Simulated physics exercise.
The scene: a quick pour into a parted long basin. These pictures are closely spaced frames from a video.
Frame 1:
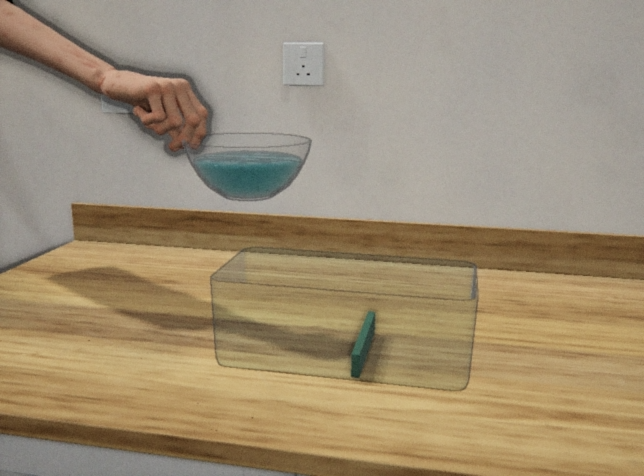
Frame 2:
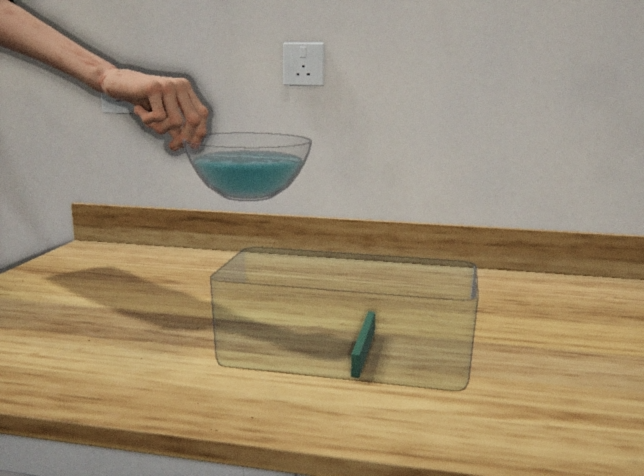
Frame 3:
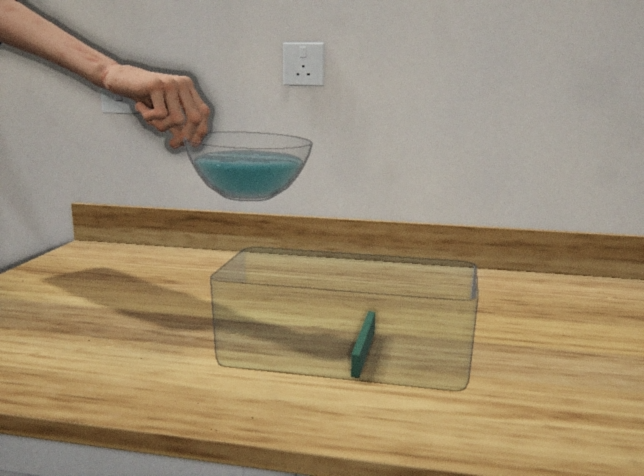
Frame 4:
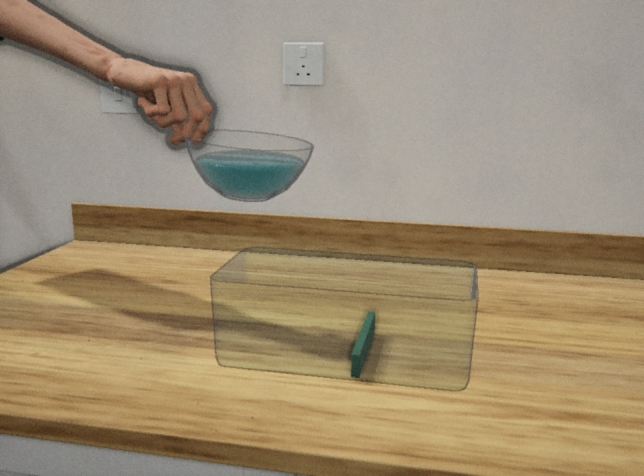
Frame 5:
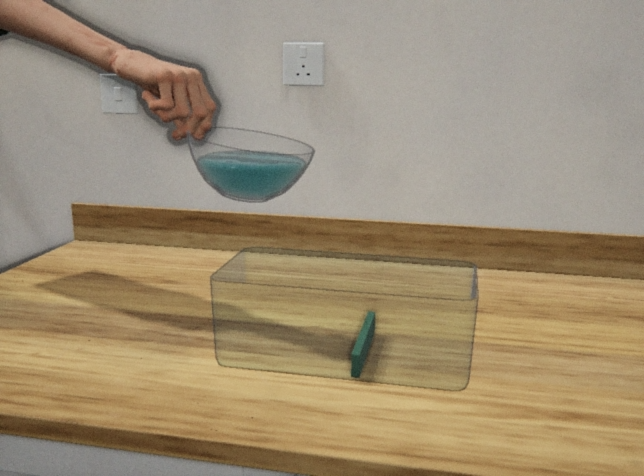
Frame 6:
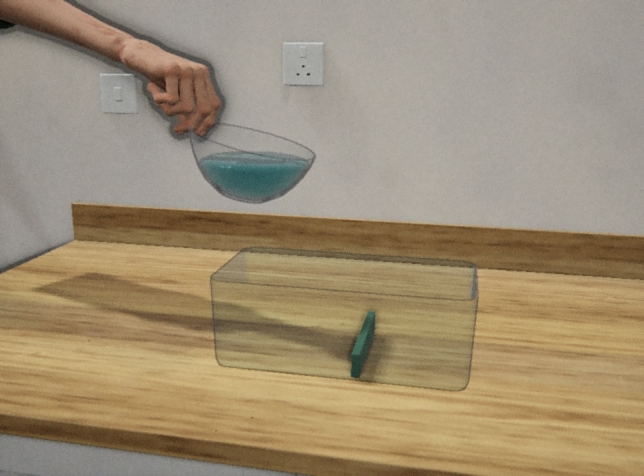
We see a hand holding a glass bowl of teal liquid above a clear rectangular basin with a small green divider on a wooden counter. The hand gradually tilts the bowl slightly to the right, the liquid staying inside.
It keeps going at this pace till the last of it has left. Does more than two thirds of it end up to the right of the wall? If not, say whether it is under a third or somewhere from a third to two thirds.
No, under a third does.
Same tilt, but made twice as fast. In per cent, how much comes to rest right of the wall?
Something like 20 in a hundred.
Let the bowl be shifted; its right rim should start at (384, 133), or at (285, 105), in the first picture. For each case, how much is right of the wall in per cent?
Estimate, in order: 90 and 10 per cent.
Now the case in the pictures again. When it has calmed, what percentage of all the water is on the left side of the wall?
75 % or thereabouts.
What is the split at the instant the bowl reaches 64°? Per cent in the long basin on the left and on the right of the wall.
Left: Roughly 20 %; right: Roughly 5 %.
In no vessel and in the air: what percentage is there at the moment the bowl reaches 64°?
It's close to 30 percent.
A moment on, the bowl is tipped part way and 46 per cent is still to pour, 18 is left of the wall and 4 right of it.
Next, the bowl is tipped on its side and 0 per cent is still to pour, 73 is left of the wall and 22 right of it.
Then the bowl is tipped right over and 0 per cent is still to pour, 75 is left of the wall and 24 right of it.
Later the bowl is tipped right over and 0 per cent is still to pour, 75 is left of the wall and 24 right of it.
At rest 75 per cent lies left of the wall, 24 right of it and 1 outside.
